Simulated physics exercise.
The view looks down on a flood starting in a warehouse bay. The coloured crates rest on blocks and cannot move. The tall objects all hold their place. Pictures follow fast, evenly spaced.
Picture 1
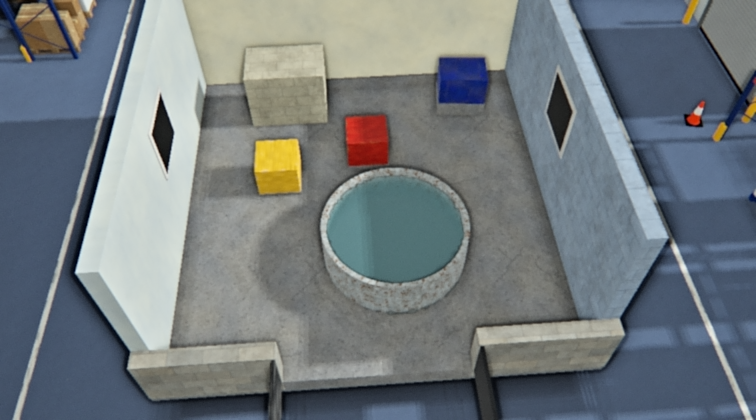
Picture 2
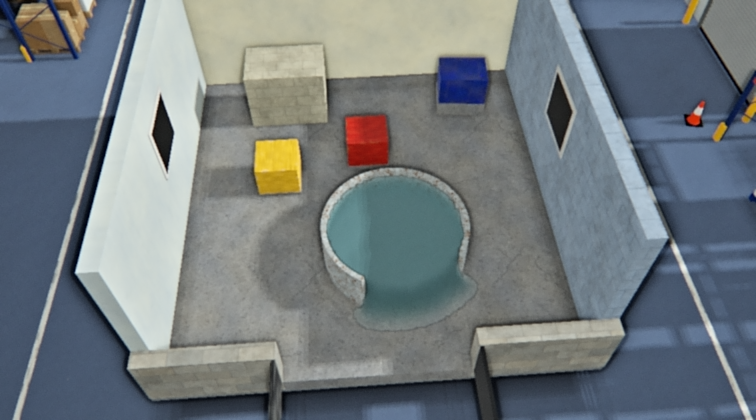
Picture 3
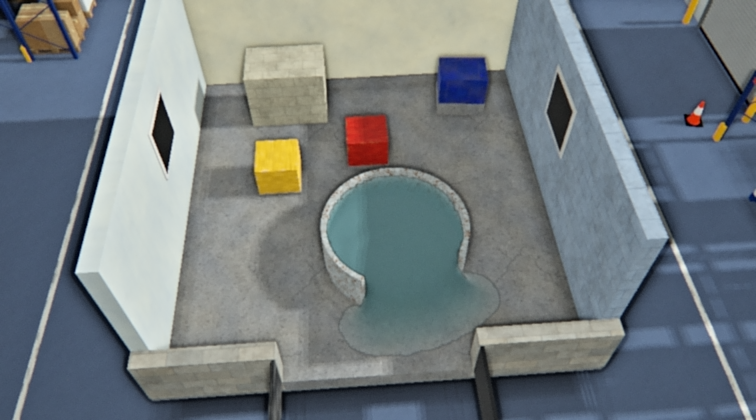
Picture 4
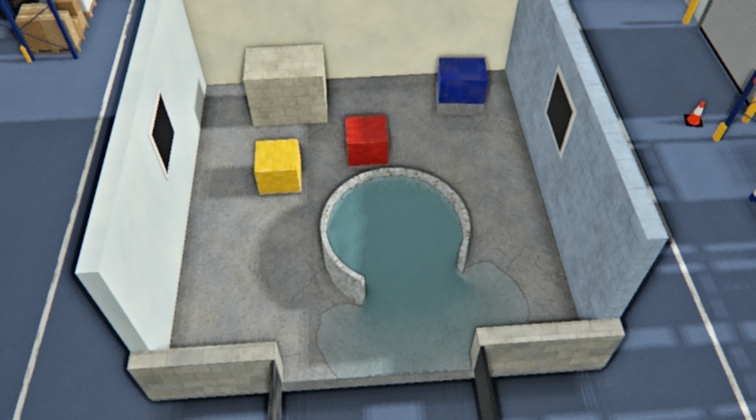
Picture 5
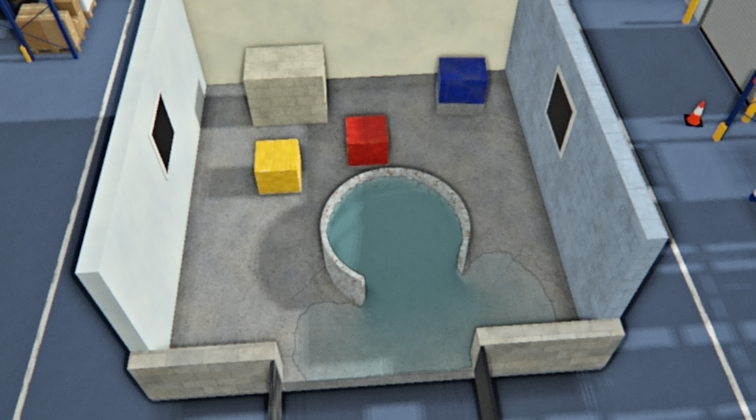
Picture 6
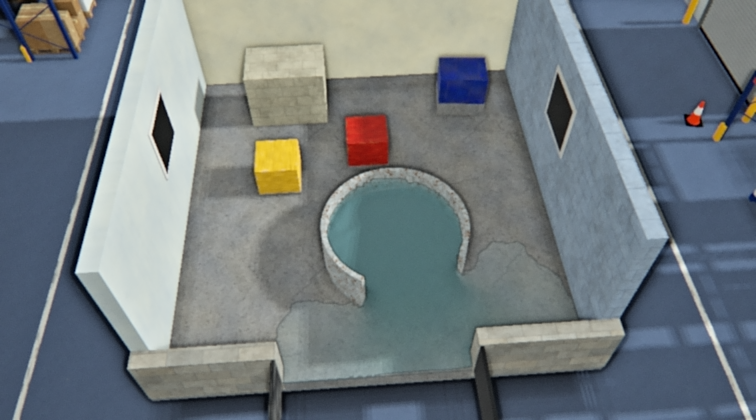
In a warehouse bay, a round stone pool of still water opened at its front, and the water poured out through the gap, spreading across the floor toward the low front walls.
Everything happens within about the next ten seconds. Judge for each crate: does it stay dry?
The yellow crate: Yes, it stays dry. The red crate: Yes, it stays dry. The blue crate: Yes, it stays dry.
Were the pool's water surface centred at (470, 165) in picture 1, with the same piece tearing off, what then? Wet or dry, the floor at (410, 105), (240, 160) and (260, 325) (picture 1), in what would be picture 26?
Taking the three spots in order: Bare, bare, swamped.
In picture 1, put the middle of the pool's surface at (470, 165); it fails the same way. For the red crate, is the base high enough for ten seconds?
Short answer: The red crate is missed.
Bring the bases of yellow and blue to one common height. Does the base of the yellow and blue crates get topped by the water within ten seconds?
One by one: The yellow crate is not reached; the blue crate is reached.
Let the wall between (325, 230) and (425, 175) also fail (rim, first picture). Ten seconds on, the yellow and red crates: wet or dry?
As I see it, the yellow crate gets reached, and the red crate gets reached.
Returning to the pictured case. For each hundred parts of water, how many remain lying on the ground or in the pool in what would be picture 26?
My reading is around 52 percent.
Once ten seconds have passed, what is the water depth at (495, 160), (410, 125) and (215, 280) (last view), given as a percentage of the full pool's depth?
I'd say close to 4, 6 and 0 percent.
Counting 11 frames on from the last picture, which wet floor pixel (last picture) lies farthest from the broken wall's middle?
The farthest wet spot is near (167, 373).
A moment on, water covers 15 % of the floor; the yellow crate not reached, the red crate not reached, the blue crate not reached.
Next, water covers 20 % of the floor; the yellow crate not reached, the red crate not reached, the blue crate not reached.
Then, water covers 40 % of the floor; the yellow crate not reached, the red crate water round its plinth, the blue crate water round its plinth.
Later, water covers 50 % of the floor; the yellow crate not reached, the red crate water round its plinth, the blue crate water round its plinth.
In the end, water covers 65 % of the floor; the yellow crate stayed above the water, the red crate stayed above the water, the blue crate stayed above the water.
